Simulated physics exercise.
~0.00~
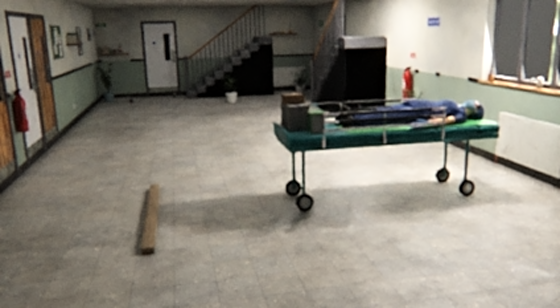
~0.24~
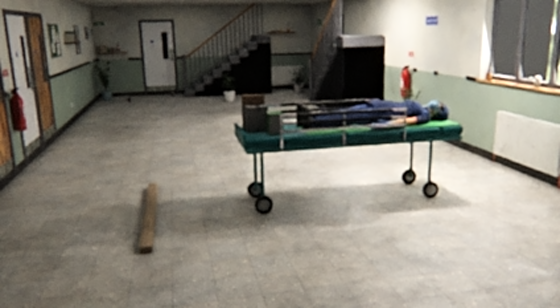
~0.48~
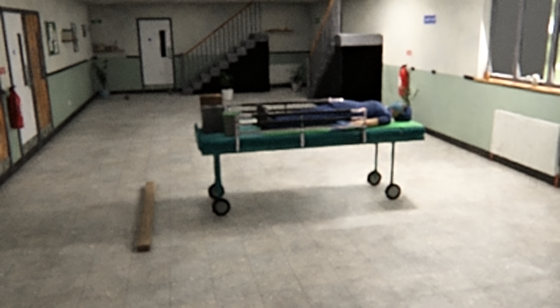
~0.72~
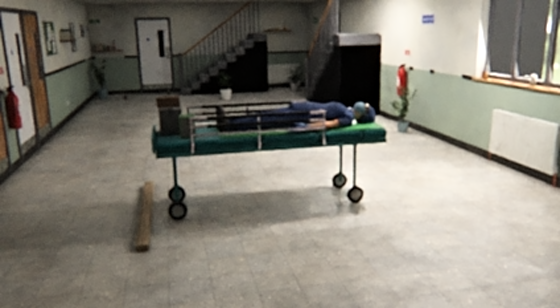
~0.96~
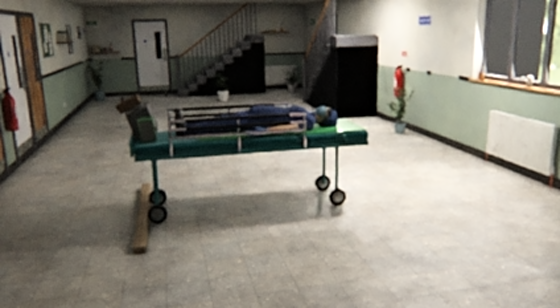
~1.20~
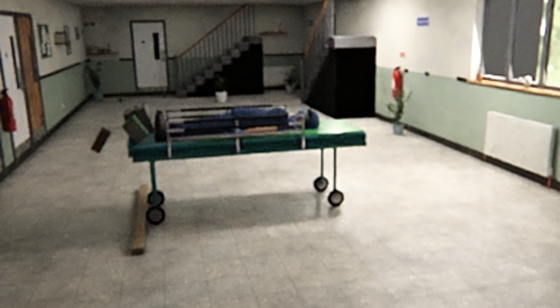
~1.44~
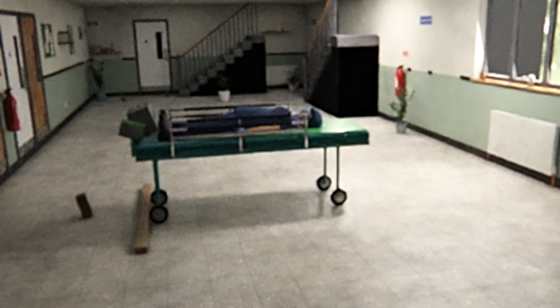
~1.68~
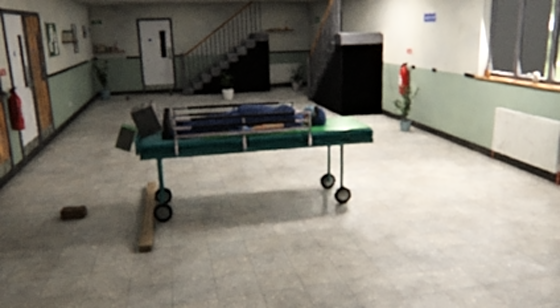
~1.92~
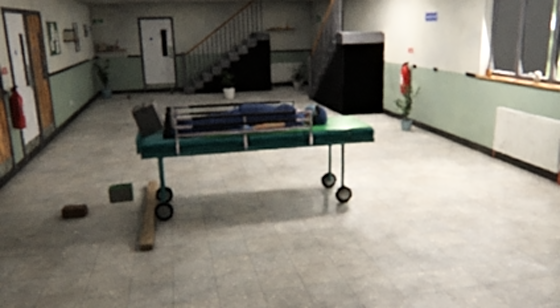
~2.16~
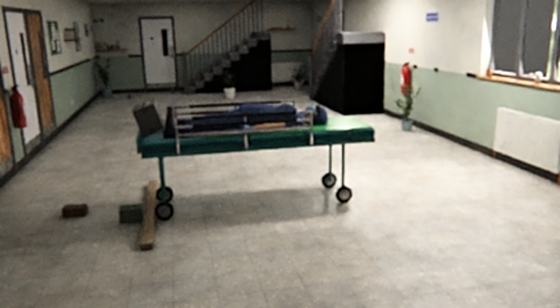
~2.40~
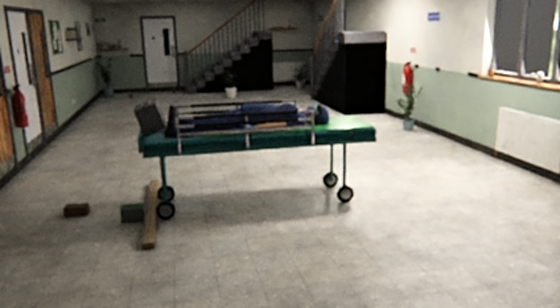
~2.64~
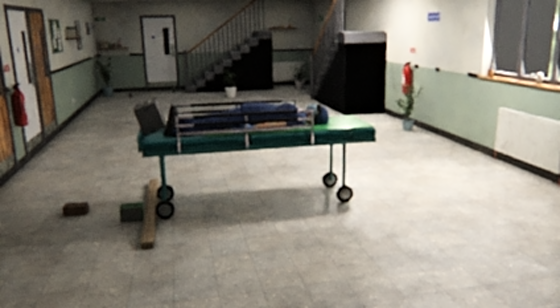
In a wide hall with a staircase at the back, a green-topped trolley carrying a person lying flat in dark blue rolls left, feet first, toward a low wooden sill on the floor. Small boxlike items ride near the feet. The trolley stops abruptly at the sill, and the person slides a little farther toward the foot end. A brown box tumbles off that end and lands upside down on the floor. A green item tips after it and drops beside the sill. The trolley stands still, with the person and a tilted grey bag still aboard.
